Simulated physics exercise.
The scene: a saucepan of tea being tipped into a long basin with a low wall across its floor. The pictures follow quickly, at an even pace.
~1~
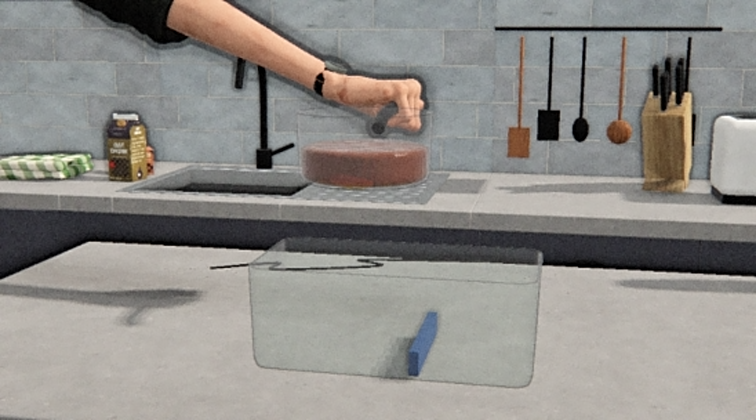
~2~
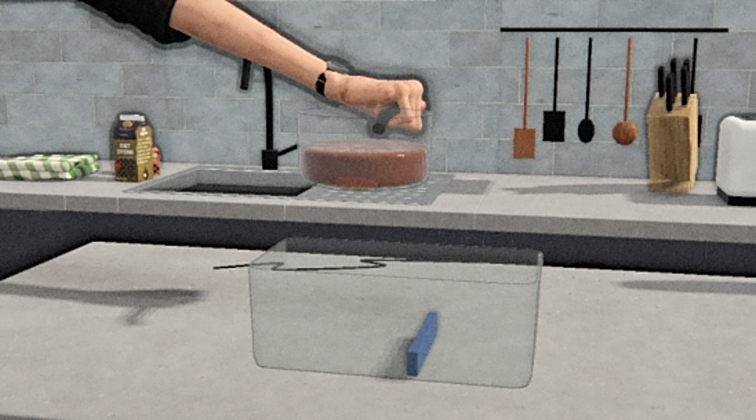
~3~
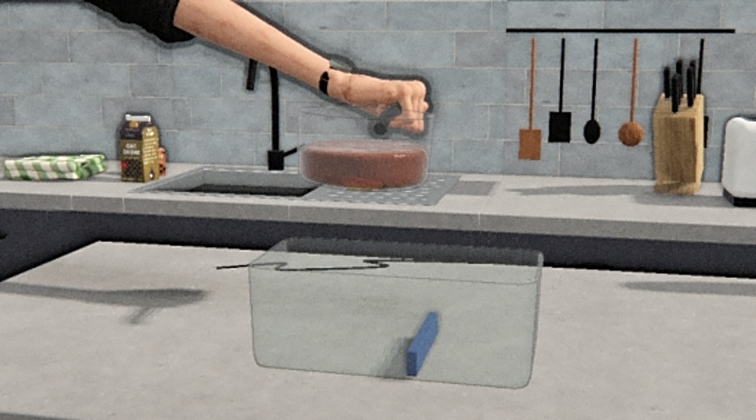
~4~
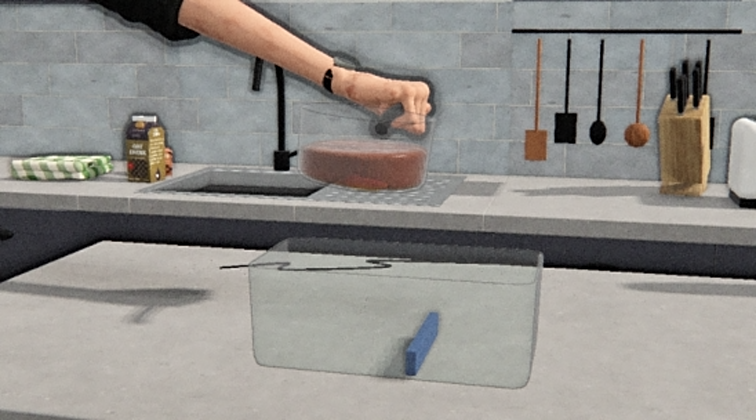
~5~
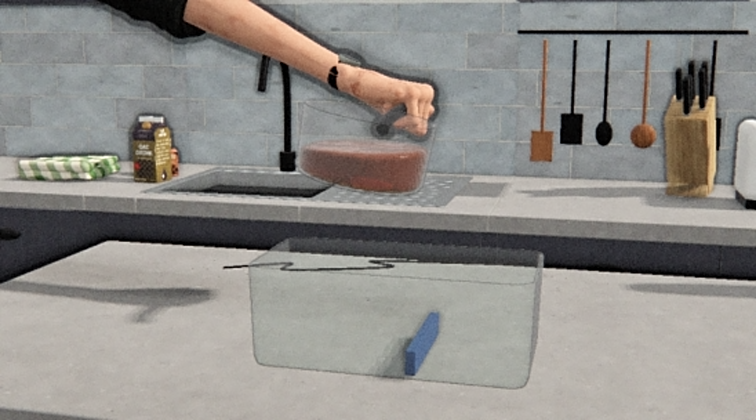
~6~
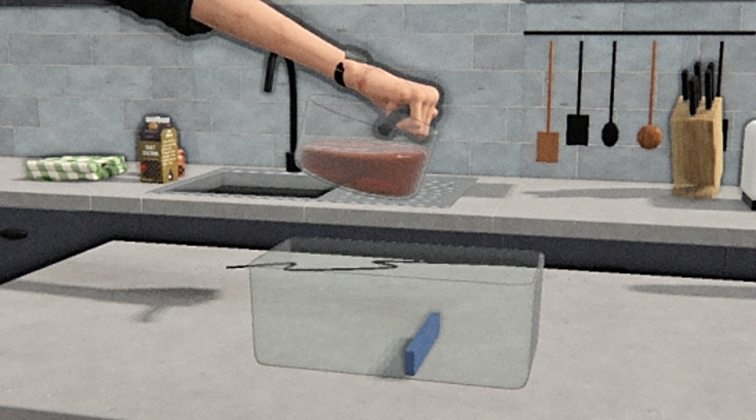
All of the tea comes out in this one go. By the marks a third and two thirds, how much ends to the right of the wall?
In the end above two thirds is right of the wall.
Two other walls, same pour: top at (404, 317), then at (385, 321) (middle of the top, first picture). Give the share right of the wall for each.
Near 95 % and 95 %.
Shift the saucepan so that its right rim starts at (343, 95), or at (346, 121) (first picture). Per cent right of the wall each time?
The first gives 10 %, the second 5 %.
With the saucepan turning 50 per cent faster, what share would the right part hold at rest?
It comes to 85 per cent or so.
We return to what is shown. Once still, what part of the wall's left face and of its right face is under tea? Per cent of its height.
Near 10 on the left, 100 on the right.
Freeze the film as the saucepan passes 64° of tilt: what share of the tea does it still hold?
Near 70 %.
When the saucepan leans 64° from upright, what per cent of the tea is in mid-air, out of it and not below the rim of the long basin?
Close to 25 per cent.
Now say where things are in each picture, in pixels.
The first frame shows tilt 0°; pouring edge (432, 115); surface from (304, 145) to (428, 148); the long basin's rim runs from (267, 253) to (540, 268); the wall's top is at (424, 332).
The second frame shows tilt 1°; pouring edge (432, 116); surface from (305, 145) to (429, 149).
The third frame shows tilt 3°; pouring edge (432, 119); surface from (305, 144) to (428, 150).
The fourth frame shows tilt 6°; pouring edge (434, 123); surface from (305, 145) to (428, 150).
The fifth frame shows tilt 10°; pouring edge (435, 129); surface from (305, 144) to (429, 150).
The sixth frame shows tilt 16°; pouring edge (437, 136); surface from (304, 144) to (430, 151).
A moment on, the saucepan is tipped part way and 71 per cent is still to pour, 0 is left of the wall and 5 right of it.
Next, the saucepan is tipped on its side and 21 per cent is still to pour, 4 is left of the wall and 61 right of it.
Then the saucepan is tipped on its side and 3 per cent is still to pour, 12 is left of the wall and 81 right of it.
Later the saucepan is tipped on its side and 0 per cent is still to pour, 14 is left of the wall and 84 right of it.
In the end 15 per cent lies left of the wall, 84 right of it and 1 outside.
